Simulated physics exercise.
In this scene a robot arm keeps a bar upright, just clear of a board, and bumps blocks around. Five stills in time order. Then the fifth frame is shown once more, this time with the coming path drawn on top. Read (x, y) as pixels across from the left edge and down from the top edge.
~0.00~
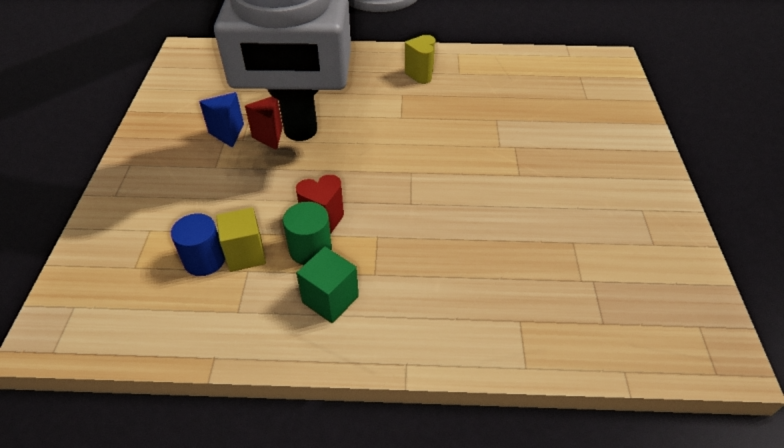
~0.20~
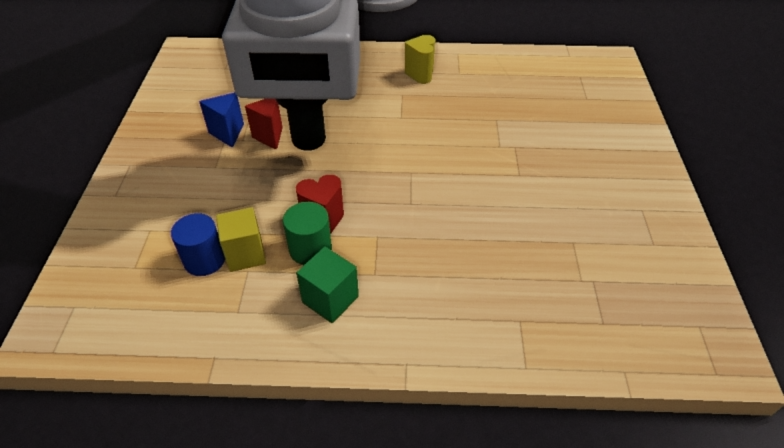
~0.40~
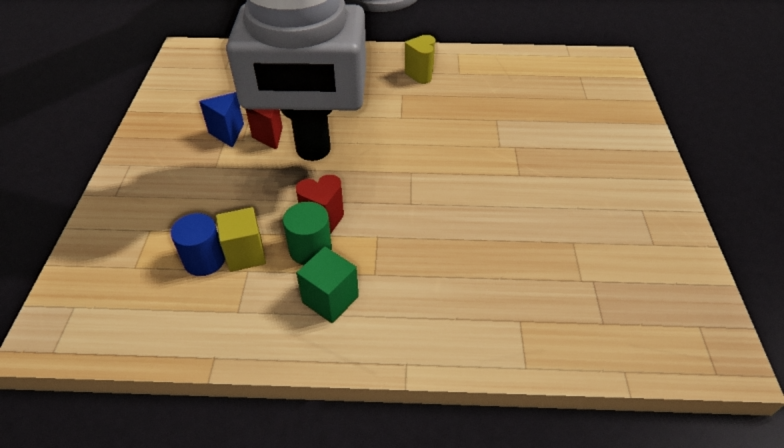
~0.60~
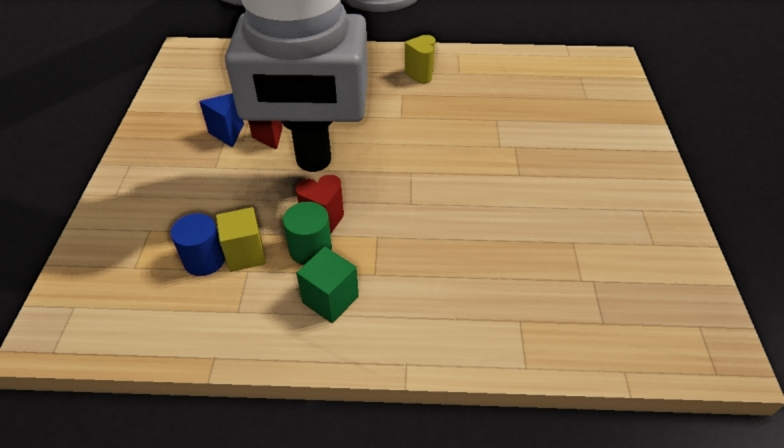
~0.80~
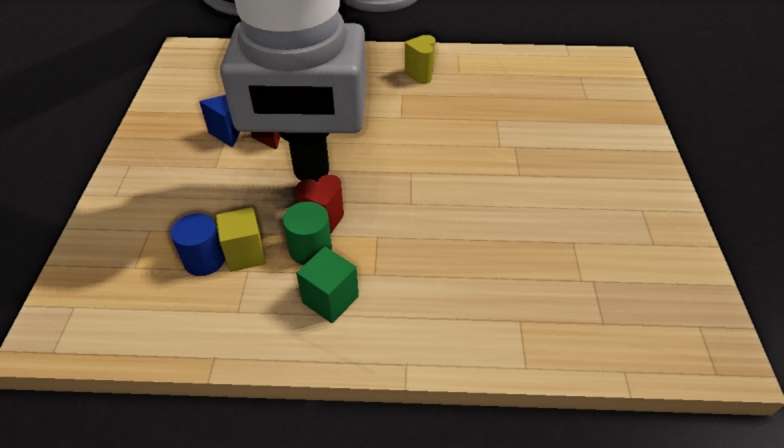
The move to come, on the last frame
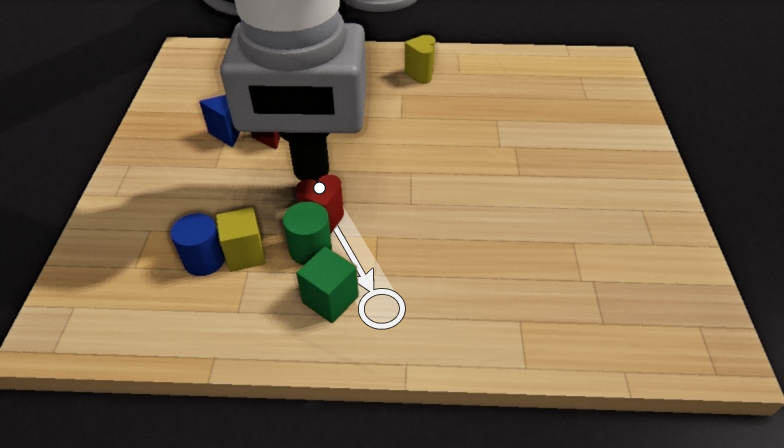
In the video, a gray robotic arm with a black tip moves over a wooden board toward the viewer, from beside the red and blue blocks to the red heart block near a green cylinder, while the blocks stay still.
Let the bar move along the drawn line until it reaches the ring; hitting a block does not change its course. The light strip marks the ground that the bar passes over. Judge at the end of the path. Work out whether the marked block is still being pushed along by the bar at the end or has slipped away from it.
Answer: Still ahead.
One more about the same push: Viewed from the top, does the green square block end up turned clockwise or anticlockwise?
Bird's-eye view: Clockwise.
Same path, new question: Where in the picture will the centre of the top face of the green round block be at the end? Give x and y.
It comes to (299, 242).
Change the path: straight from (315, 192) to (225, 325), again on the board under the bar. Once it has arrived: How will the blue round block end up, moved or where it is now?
The result: It moves.
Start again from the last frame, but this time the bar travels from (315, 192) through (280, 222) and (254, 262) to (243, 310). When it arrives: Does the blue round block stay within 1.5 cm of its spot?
That would be a no.
Path on the board, from (315, 192) to (382, 308); the dot is on the red heart block.
On the path given first. One third of the way, bar (333, 208); green round block (302, 240); red heart block (340, 220).
Two thirds of the way, bar (356, 247); green round block (299, 242); red heart block (364, 262); green square block (322, 280).
At the end, bar (382, 290); yellow square block in place; green round block (299, 242); red heart block (392, 310); green square block (321, 283), turned 20° clockwise.
